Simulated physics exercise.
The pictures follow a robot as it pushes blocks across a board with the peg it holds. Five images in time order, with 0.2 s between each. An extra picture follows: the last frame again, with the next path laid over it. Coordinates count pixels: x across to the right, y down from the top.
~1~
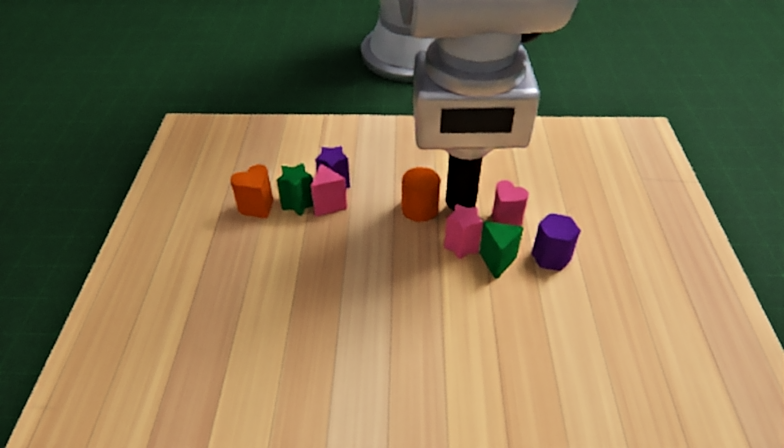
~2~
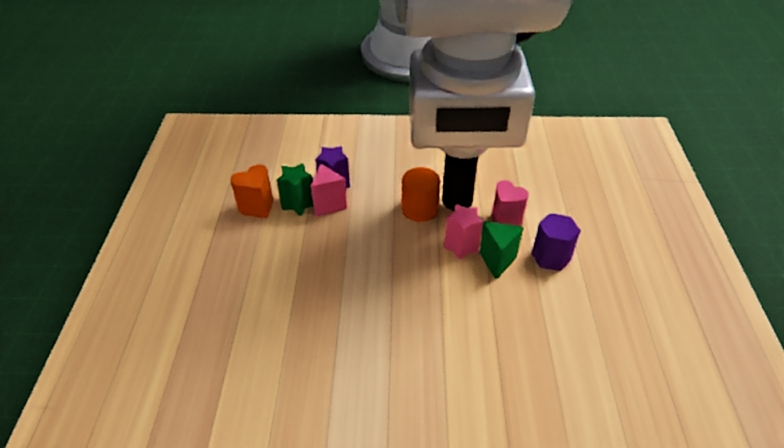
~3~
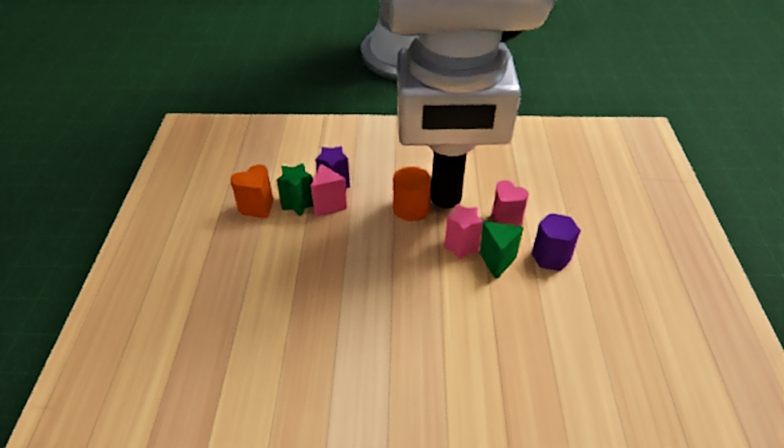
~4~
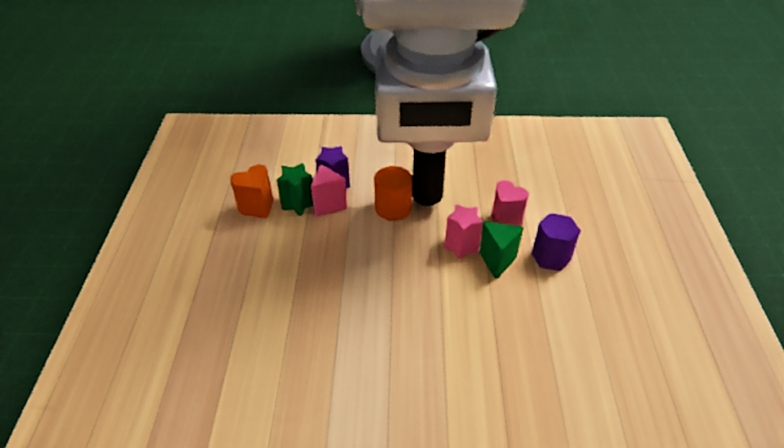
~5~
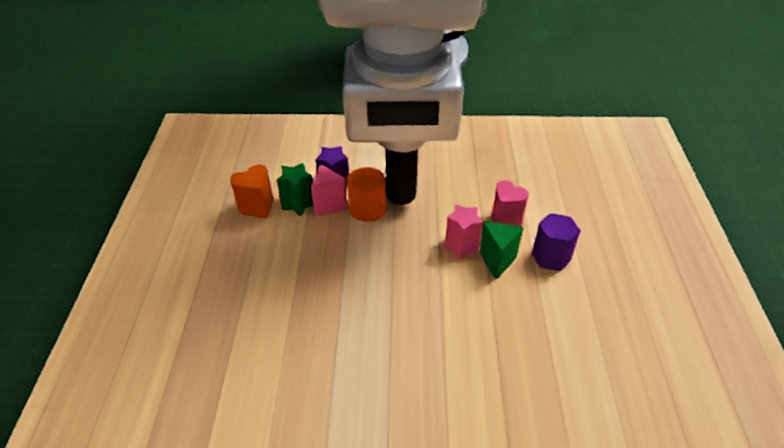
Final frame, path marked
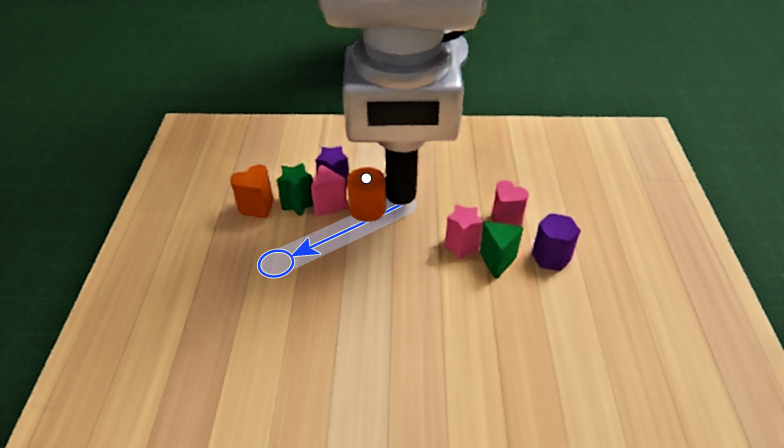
We see a robot arm with a black peg above a wooden board of colourful blocks; the peg shifts slightly left, then pushes the orange round block left across a short gap, close to the pink triangular block.
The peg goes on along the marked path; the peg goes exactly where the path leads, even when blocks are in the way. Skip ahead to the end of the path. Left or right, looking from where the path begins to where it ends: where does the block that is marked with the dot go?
It goes toward the right-hand side.
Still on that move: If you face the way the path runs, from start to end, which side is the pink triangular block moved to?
Toward the right.
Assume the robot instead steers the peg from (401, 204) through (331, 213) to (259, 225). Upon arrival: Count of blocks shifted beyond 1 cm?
The push moves three or more blocks more than 1 cm.
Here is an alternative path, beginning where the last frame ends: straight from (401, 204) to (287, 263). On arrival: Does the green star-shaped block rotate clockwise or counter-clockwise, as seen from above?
Rotation: Counter-clockwise.
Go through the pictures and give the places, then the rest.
The first frame shows peg tip (461, 203); block tops, orange heart block (251, 176); green star-shaped block (294, 173); pink triangular block (326, 176); orange circular block (421, 178).
The second frame shows peg (457, 202); blocks unchanged.
The third frame shows peg (446, 199); orange circular block (412, 178).
The fourth frame shows peg (428, 197); orange circular block (393, 177).
The fifth frame shows peg (401, 196); orange heart block (251, 176); green star-shaped block (294, 173); pink triangular block (326, 176); orange circular block (366, 178).
Path on the board, from (401, 204) directly to (276, 263); the dot is on the orange circular block.
The first path, step by step. One third of the way, peg (362, 215); orange heart block (240, 175), turned 15° anticlockwise; green star-shaped block (270, 166), turned 15° anticlockwise; pink triangular block (299, 173), turned 45° clockwise; orange circular block (324, 190).
Two thirds of the way, peg (319, 234); orange heart block (239, 175), turned 20° anticlockwise; green star-shaped block (267, 163), turned 30° anticlockwise; pink triangular block (292, 171), turned 85° clockwise; orange circular block (288, 197).
At the end, peg (274, 255); orange heart block (239, 175), turned 20° anticlockwise; green star-shaped block (267, 163), turned 30° anticlockwise; pink triangular block (292, 171), turned 85° clockwise; orange circular block (282, 198).
